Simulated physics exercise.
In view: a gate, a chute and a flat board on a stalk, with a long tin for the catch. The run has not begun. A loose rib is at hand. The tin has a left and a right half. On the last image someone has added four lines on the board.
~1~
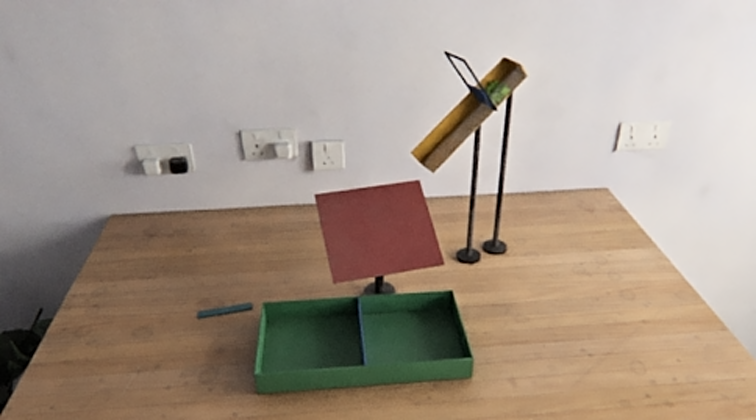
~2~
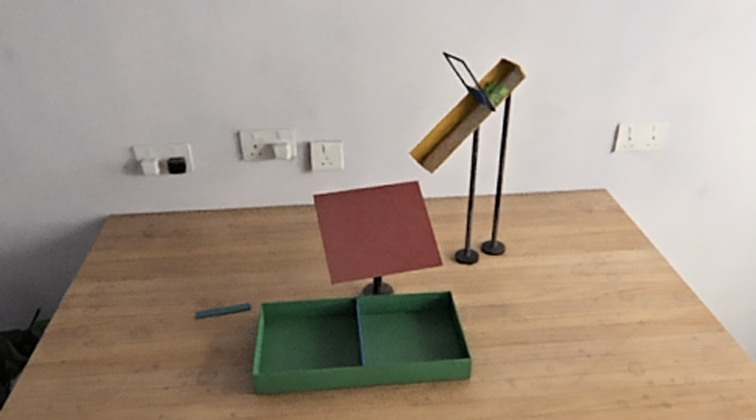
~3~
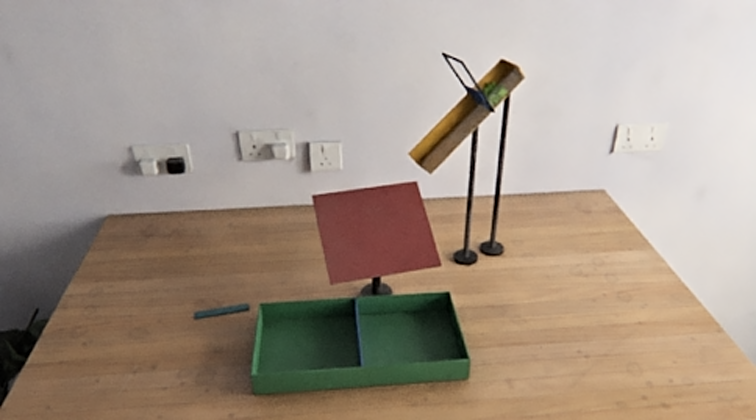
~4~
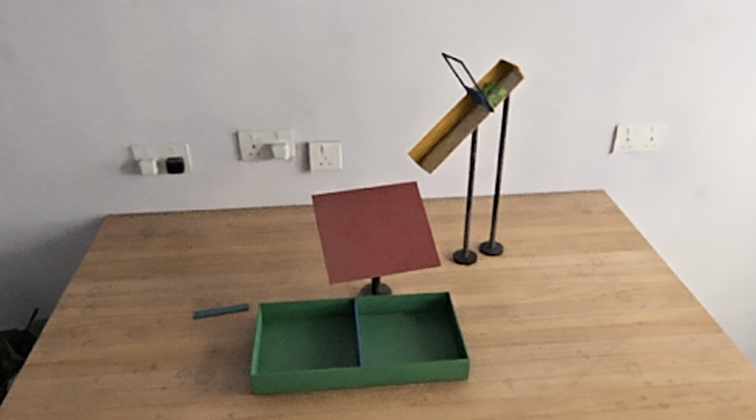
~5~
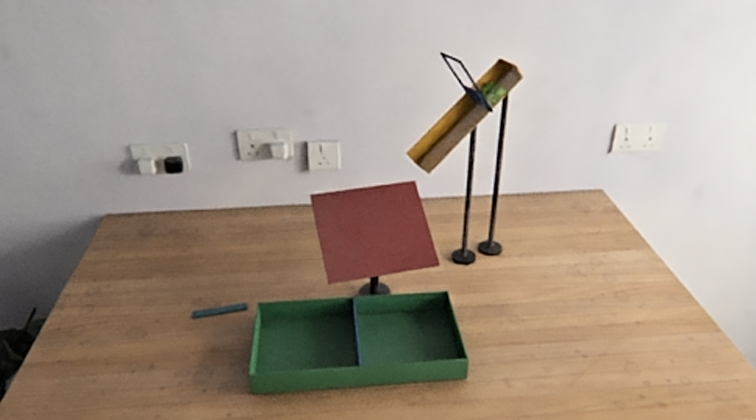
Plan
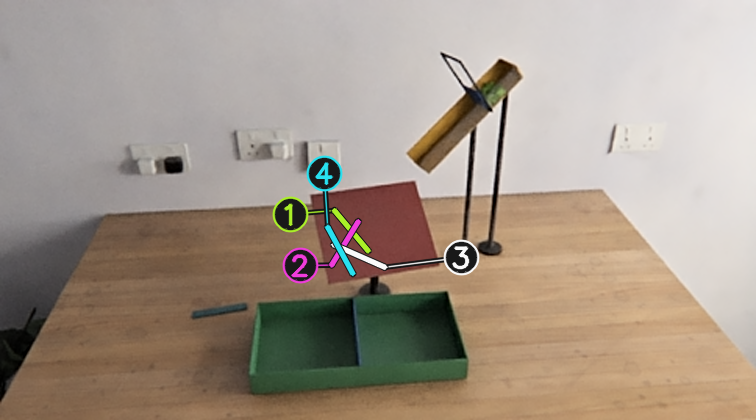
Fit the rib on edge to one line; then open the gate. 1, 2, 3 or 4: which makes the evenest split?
It is 2.
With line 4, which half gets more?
The right half.
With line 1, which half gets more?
The right half.
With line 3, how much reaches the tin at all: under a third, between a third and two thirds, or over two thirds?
It is over two thirds.
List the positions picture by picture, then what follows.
The first picture shows load behind the gate near (493, 92), dried peas; lip of the chute near (426, 168), sloping fairly steeply.
The second picture shows middle of the board near (377, 229), tilted fairly steeply; middle of its low edge near (389, 274); of its high edge near (367, 187).
The third picture shows front corners of the tin near (251, 375) and (470, 359); front end of its middle wall near (362, 367); gate still shut near (475, 92).
The fourth picture shows middle of the load near (490, 94); lip near (423, 169).
The fifth picture shows middle of the load near (488, 94); lip near (422, 169).
On the marked copy, line 1 from (334, 210) to (368, 250); line 2 from (358, 221) to (331, 265); line 3 from (333, 244) to (384, 267); line 4 from (327, 227) to (352, 273).
Choosing 1, of what is caught, a small share in the left half, the bulk in the right.
Choosing 2, of what is caught, close to two thirds in the left half, close to a third in the right.
Choosing 3, of what is caught, a small share in the left half, all but a few in the right.
Choosing 4, of what is caught, a small share in the left half, the bulk in the right.
